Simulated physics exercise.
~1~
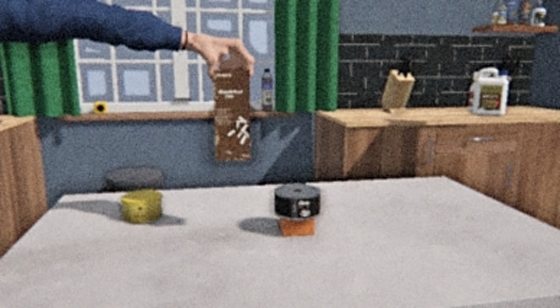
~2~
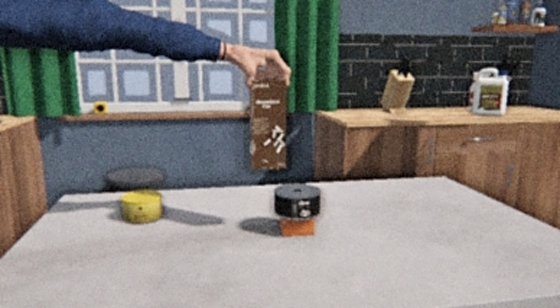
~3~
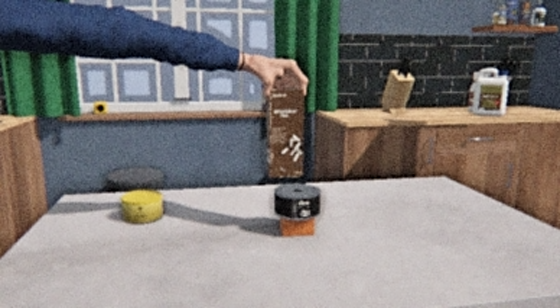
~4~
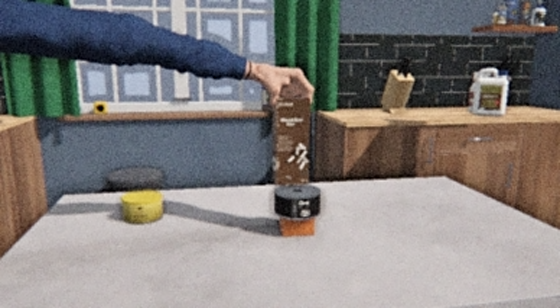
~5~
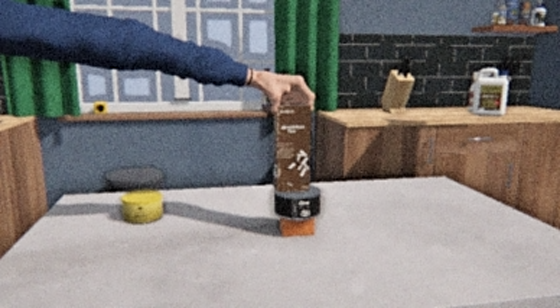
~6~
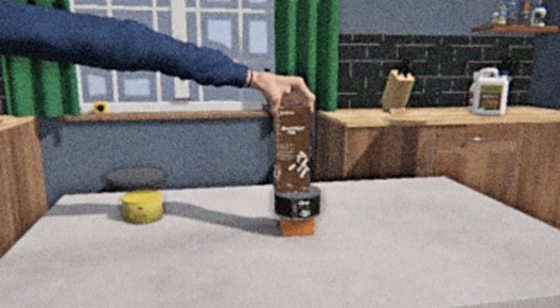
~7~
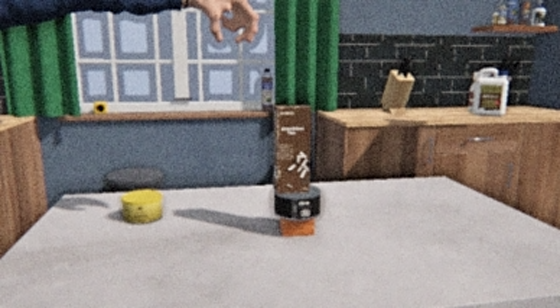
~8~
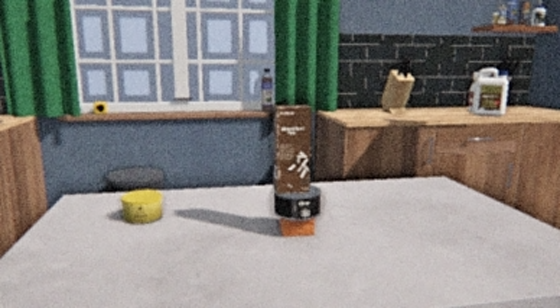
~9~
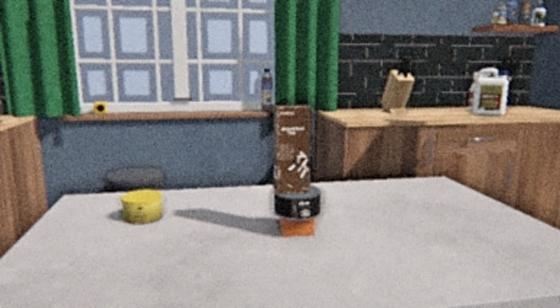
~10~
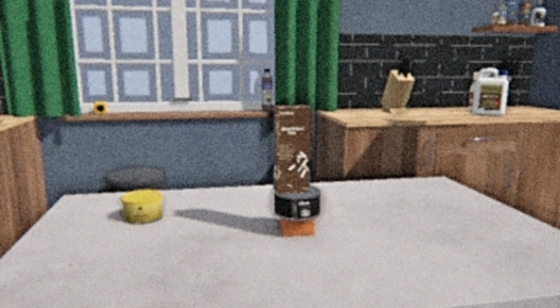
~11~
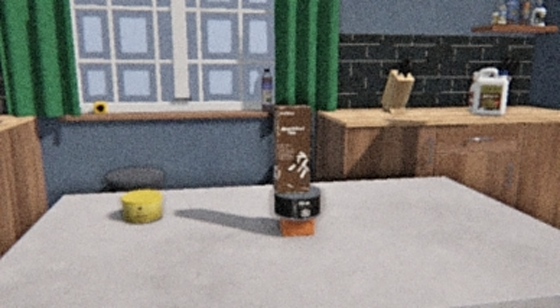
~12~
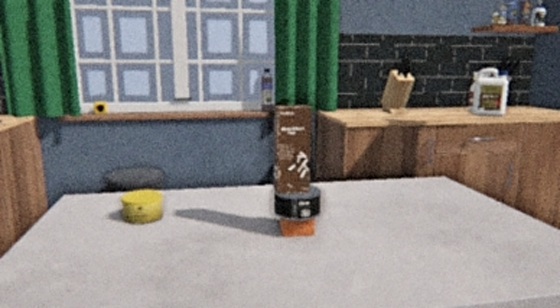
In the video, a hand carries a brown carton rightward and lowers it upright onto a black tub resting on an orange block, beside a yellow tub on a pale table. The hand lets go and withdraws, and the carton stays standing on the stack.
